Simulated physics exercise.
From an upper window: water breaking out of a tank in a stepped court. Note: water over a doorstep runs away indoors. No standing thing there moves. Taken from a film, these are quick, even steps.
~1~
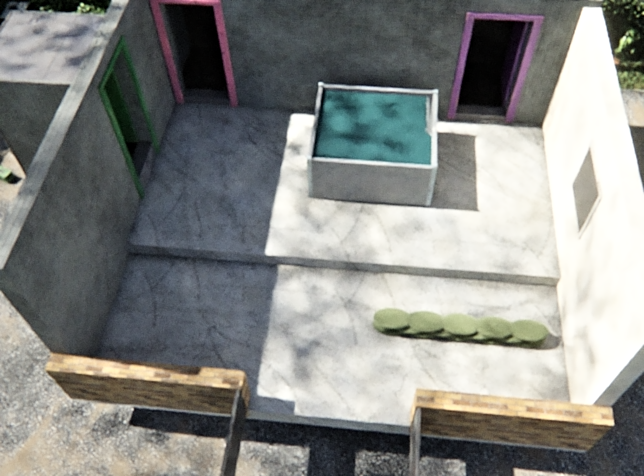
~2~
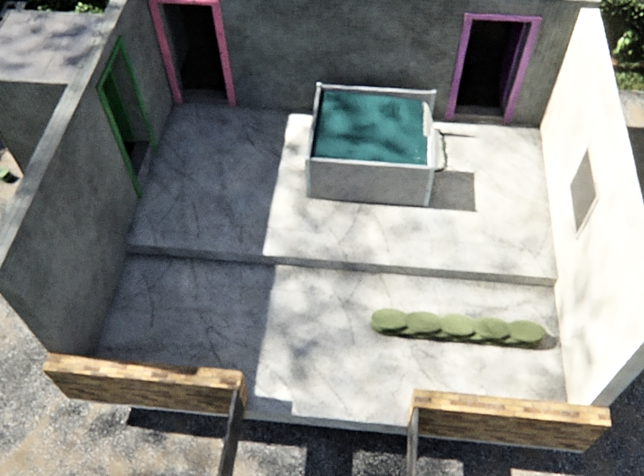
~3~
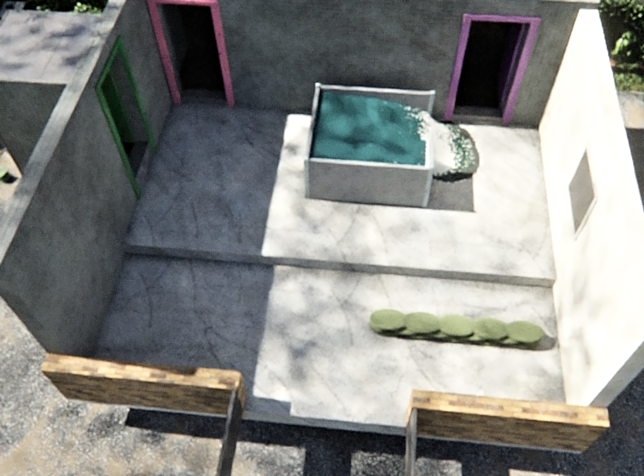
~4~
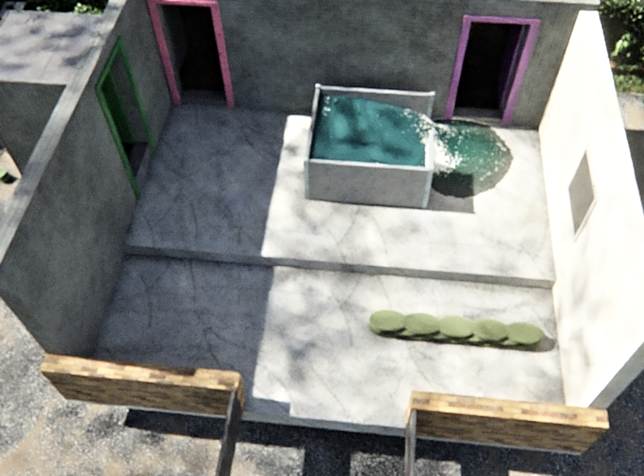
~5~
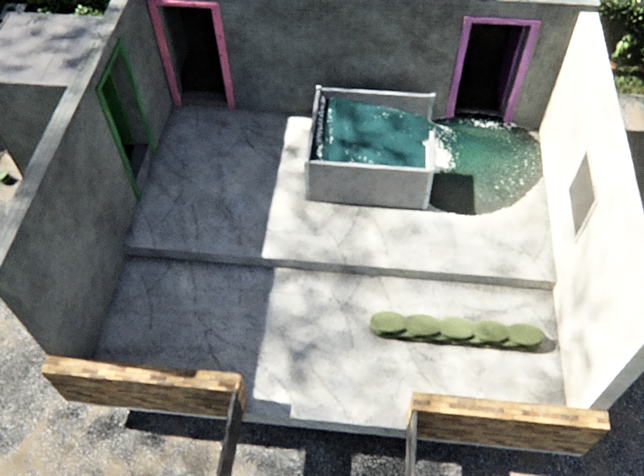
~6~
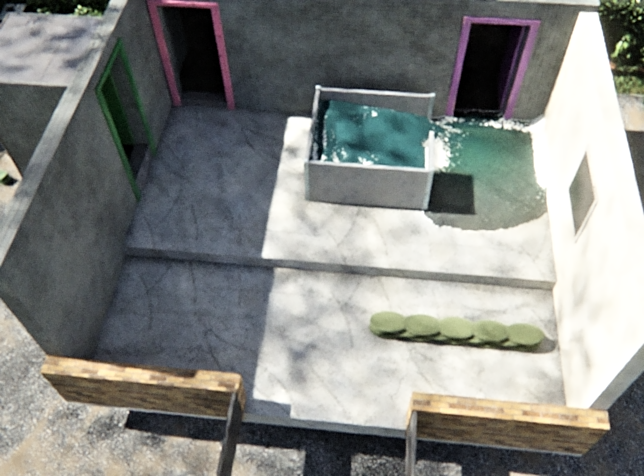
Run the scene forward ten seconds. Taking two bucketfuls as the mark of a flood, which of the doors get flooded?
The pink door stays below the mark, the purple door gets flooded, the green door stays below the mark.
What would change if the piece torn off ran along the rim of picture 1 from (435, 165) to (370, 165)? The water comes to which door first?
The purple door.
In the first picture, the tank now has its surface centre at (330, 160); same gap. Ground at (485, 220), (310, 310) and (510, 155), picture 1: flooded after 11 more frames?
I'd call them watered, still dry and watered, in the order asked.
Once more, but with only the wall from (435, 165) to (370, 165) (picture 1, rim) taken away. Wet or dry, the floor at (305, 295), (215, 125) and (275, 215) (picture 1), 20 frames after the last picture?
Submerged, bone-dry, bone-dry.
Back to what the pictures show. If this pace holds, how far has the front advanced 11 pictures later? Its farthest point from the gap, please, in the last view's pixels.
Approximate pixel: (567, 427).
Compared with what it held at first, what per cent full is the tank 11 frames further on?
Around 50 percent.
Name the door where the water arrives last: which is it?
It's the door marked green.
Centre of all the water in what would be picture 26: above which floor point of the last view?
I'd point to (437, 207).
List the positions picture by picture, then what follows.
The first picture shows the water tank at (375, 128) is whole and still.
In the second picture, the front is at a hidden place, out from the gap at (427, 138).
In the third picture, water pours out at (426, 140) and has run to (475, 165).
In the fourth picture, water pours out at (425, 142) and has run to (505, 148).
In the fifth picture, water pours out at (426, 143) and has run to (540, 147).
In the sixth picture, water pours out at (426, 143) and has run to (547, 205).
A moment on, water covers 15 % of the floor; the pink door not reached, the purple door over two buckets in, the green door not reached.
Next, water covers 20 % of the floor; the pink door not reached, the purple door far over two buckets in, the green door not reached.
Then, water covers 40 % of the floor; the pink door not reached, the purple door far over two buckets in, the green door not reached.
Later, water covers 65 % of the floor; the pink door not reached, the purple door far over two buckets in, the green door not reached.
In the end, water covers 65 % of the floor; the pink door wet at the sill, nothing in, the purple door far over two buckets in, the green door wet at the sill, nothing in.
